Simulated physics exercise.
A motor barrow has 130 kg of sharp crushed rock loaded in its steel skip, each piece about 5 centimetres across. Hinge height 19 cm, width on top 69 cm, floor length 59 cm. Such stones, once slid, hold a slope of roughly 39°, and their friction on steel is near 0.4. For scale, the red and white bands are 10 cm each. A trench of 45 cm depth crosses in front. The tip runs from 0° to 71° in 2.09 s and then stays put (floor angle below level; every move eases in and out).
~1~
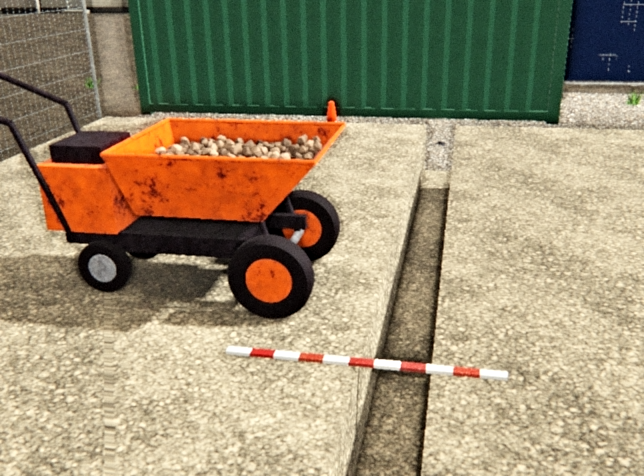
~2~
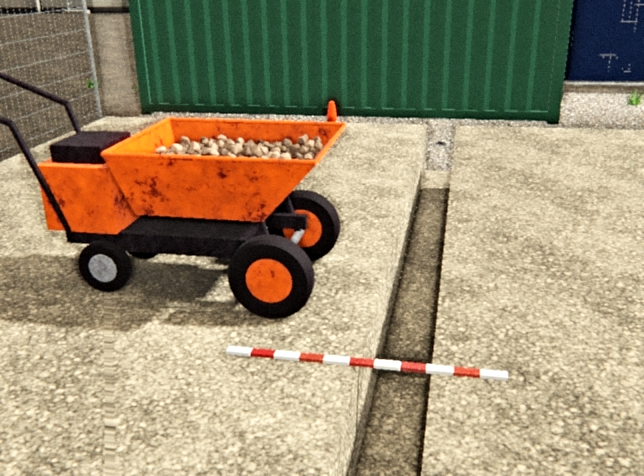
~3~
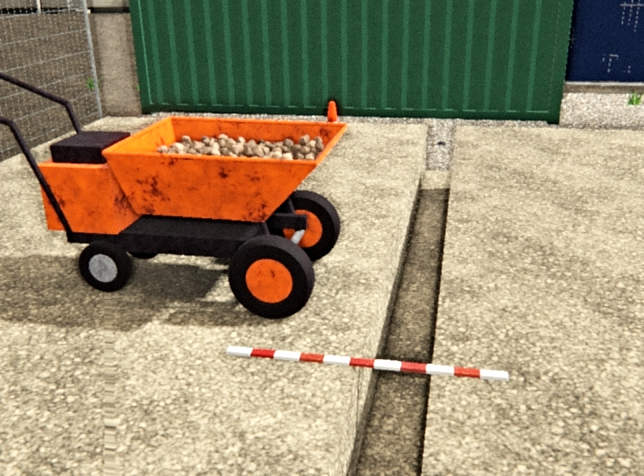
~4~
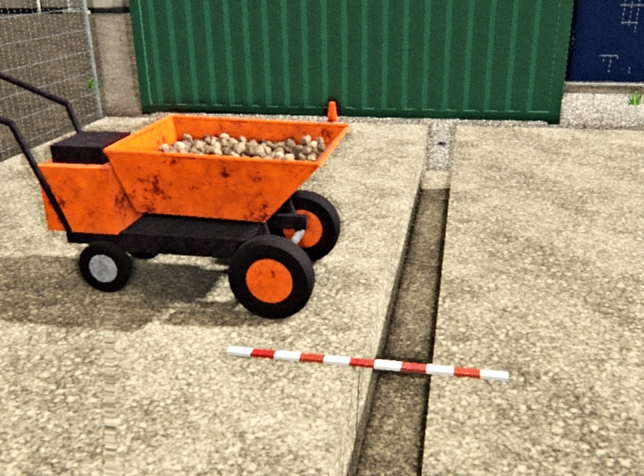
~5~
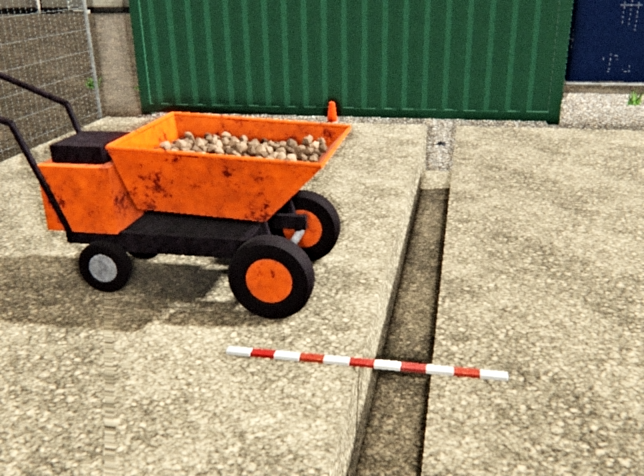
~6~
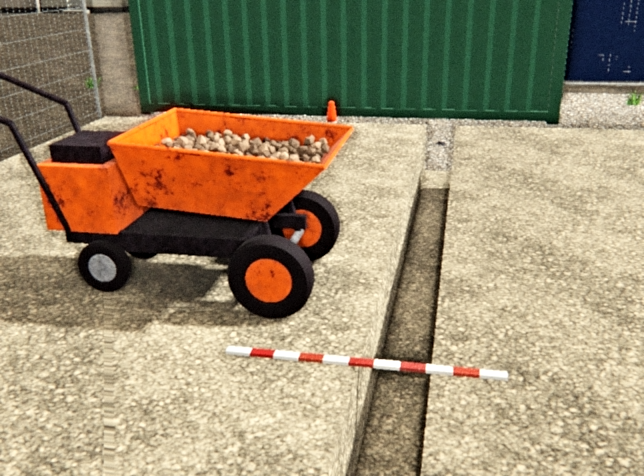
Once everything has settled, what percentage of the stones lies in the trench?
I would say 67 percent.
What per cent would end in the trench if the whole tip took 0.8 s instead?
It would be near 50 percent.
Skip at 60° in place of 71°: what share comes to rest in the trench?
It would be near 40 per cent.
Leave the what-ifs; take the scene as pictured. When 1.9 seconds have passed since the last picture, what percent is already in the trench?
Some 20 per cent.
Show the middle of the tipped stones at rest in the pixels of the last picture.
Their centre sits close to (423, 350).
Then, 1.3 s after the last picture the floor is at 60°, 100 % in the skip; the foremost stones are at (403, 246).
Then, 1.9 s after the last picture the floor is at 71°, 61 % in the skip, 19 % in the trench, 20 % past the trench; the foremost stones are at (506, 305).
Then, 2.2 s after the last picture the floor is at 71°, 28 % in the skip, 36 % in the trench, 36 % past the trench; the foremost stones are at (555, 303).
Then, 4.2 s after the last picture the floor is at 71°, 0 % in the skip, 67 % in the trench, 33 % past the trench; the foremost stones are at (560, 307).
